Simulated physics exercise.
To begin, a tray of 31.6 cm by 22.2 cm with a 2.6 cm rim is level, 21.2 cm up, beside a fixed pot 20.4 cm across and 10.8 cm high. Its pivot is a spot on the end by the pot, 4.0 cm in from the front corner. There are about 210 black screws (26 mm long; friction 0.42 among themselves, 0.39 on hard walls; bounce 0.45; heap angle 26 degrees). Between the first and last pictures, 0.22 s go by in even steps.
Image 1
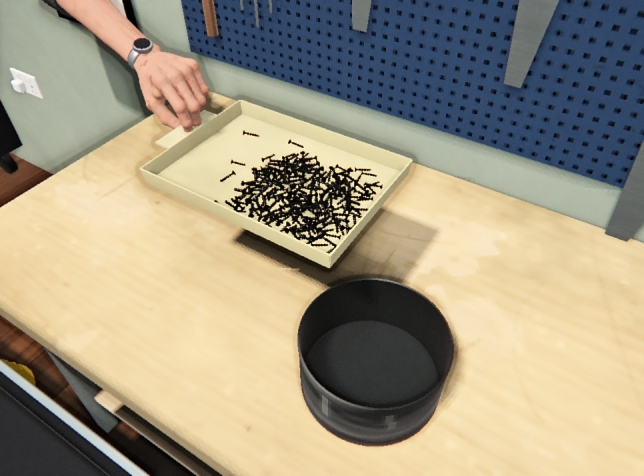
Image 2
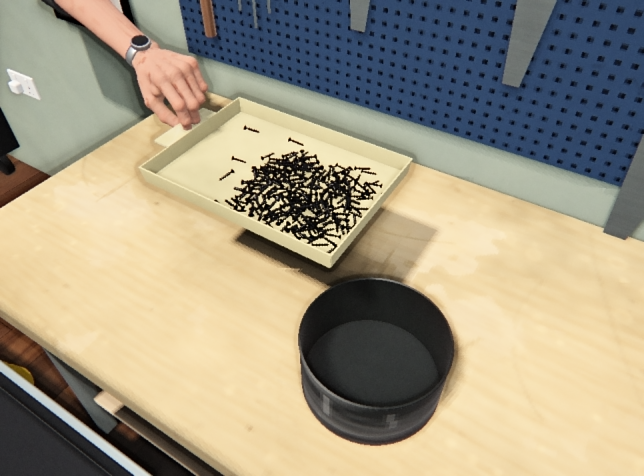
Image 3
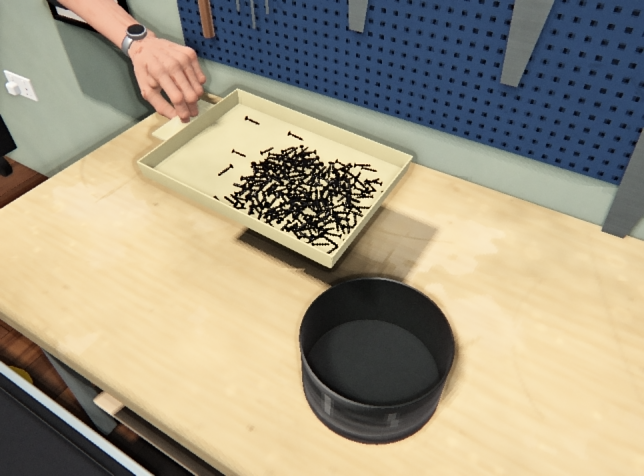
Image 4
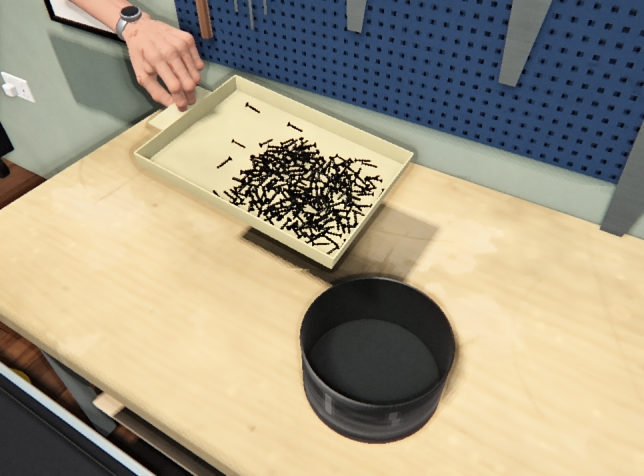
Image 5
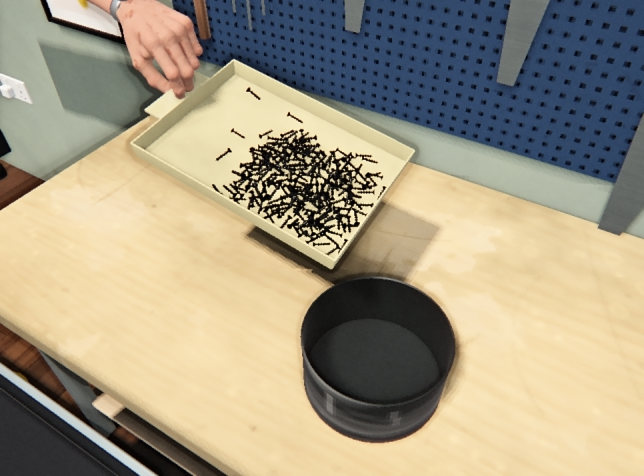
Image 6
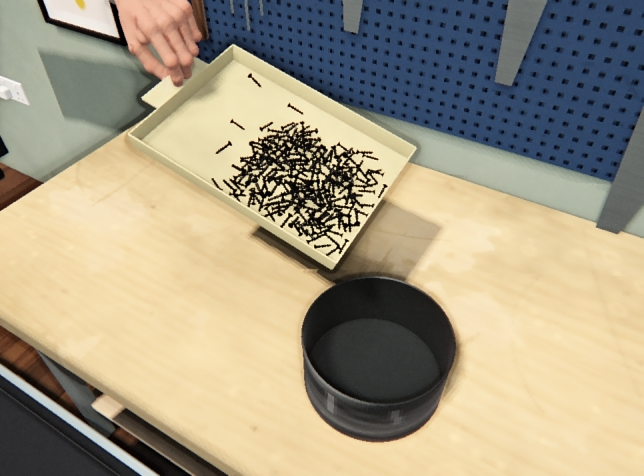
A shallow cream tray with a pile of black screws started out level above a wooden workbench, then a hand steadily raised its left end, tilting it toward a round black pot.
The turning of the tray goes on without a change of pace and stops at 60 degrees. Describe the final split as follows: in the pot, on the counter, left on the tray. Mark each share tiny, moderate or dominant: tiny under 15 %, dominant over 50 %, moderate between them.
Pot: Moderate, counter: Tiny, tray: Dominant.
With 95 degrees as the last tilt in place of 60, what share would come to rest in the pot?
In that case, near 100 percent.
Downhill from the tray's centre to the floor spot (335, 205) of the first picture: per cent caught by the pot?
Something like 25 per cent of the pieces.
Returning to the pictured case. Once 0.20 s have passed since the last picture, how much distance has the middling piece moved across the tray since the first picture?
It has moved some 2 cm from its start.
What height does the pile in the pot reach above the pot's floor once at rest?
My guess is around 1.5 centimetres.
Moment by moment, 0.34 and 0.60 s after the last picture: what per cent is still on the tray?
First 100, then 90.
Then, 0.20 s after the last picture, tilt 39 degrees; the tray holds 100 %, the pot 0 %.
Then, 0.34 s after the last picture, tilt 55 degrees; the tray holds 100 %, the pot 0 %.
Then, 0.60 s after the last picture, tilt 60 degrees; the tray holds 90 %, the pot 5 %.
In the end, pot 30 %, counter 0 %, tray 65 %.
